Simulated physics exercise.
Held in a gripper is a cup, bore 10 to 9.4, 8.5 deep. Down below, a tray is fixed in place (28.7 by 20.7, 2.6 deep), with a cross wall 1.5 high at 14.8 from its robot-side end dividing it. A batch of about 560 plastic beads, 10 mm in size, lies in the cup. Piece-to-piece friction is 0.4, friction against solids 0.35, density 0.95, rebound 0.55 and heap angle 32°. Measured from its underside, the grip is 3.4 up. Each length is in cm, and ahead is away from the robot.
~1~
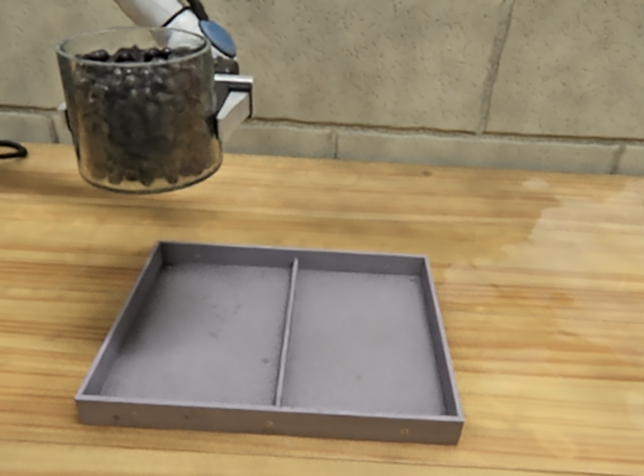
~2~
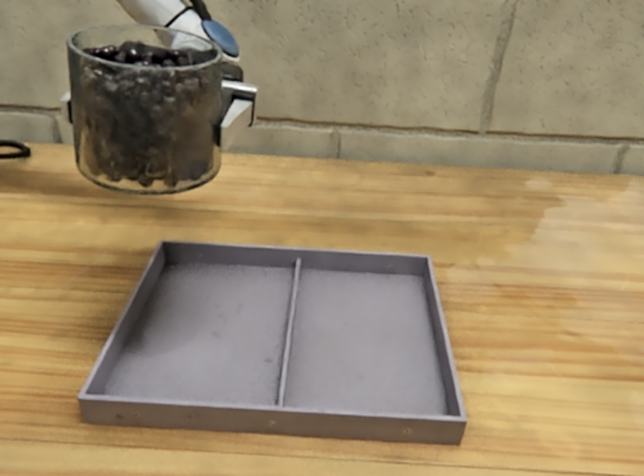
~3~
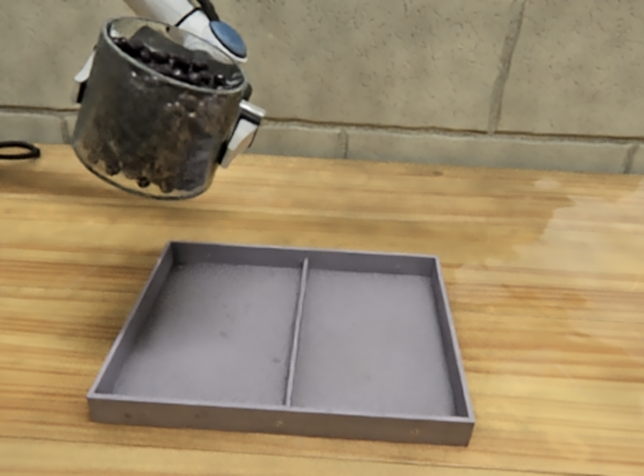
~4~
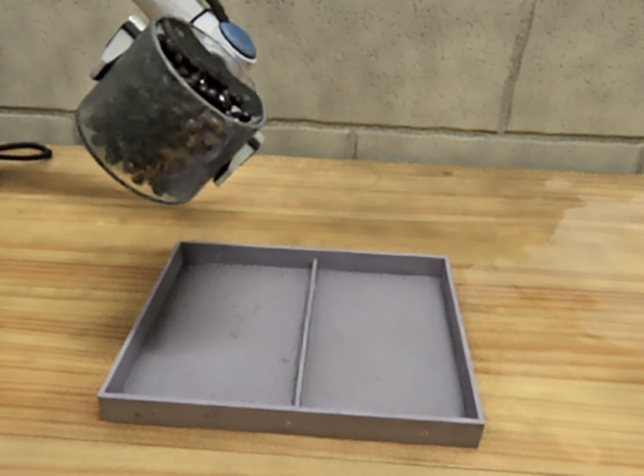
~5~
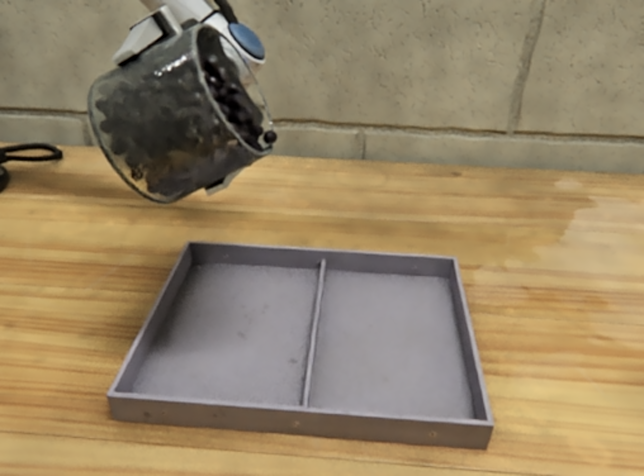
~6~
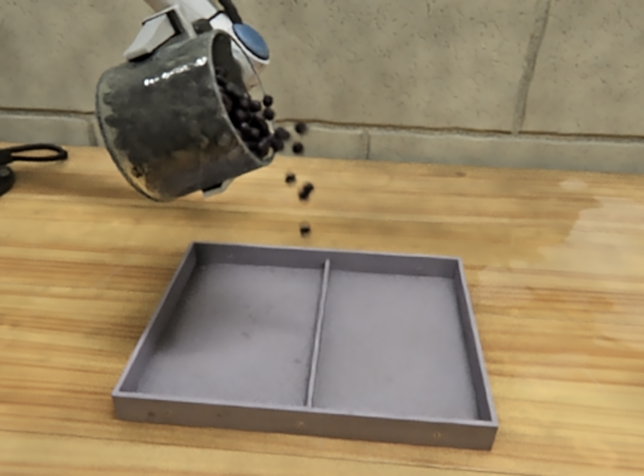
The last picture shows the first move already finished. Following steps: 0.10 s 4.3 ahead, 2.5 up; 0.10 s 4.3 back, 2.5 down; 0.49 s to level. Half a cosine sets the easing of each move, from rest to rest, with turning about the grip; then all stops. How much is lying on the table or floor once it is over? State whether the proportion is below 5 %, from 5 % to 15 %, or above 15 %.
The proportion is from 5 % to 15 %.
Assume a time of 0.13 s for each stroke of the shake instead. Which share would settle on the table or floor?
The share would be near 0 %.
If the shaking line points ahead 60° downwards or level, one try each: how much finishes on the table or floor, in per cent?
You'd get about 0 per cent with the first setting and about 10 per cent with the second.
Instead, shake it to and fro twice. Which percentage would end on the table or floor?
Then about 10 per cent.
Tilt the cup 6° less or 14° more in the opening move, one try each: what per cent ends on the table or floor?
About 10 and 15 per cent.
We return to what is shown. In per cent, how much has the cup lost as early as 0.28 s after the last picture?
Roughly 75 percent up to then.
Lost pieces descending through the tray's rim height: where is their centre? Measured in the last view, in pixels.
About at (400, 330).
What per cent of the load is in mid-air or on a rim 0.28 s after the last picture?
I'd put it near 71 per cent.
Then, 0.28 s after the last picture, tilted 64° forward, highest piece 21 above the table; 152 in the cup, 8 in the far-side part, 2 in the robot-side part, 1 on the table or floor, 396 in flight or on a rim.
Then, 0.55 s after the last picture, tilted 12° forward, highest piece 25 above the table; 342 in the far-side part, 142 in the cup, 45 on the table or floor, 28 in the robot-side part, 2 in flight or on a rim.
Then, 0.89 s after the last picture, level, highest piece 22 above the table; 343 in the far-side part, 142 in the cup, 46 on the table or floor, 28 in the robot-side part.
Then, 1.94 s after the last picture, level, highest piece 22 above the table; 343 in the far-side part, 142 in the cup, 46 on the table or floor, 28 in the robot-side part.
Final count, 343 in the far-side part, 142 in the cup, 46 on the table or floor, 28 in the robot-side part. That is 8 % on the table or floor.
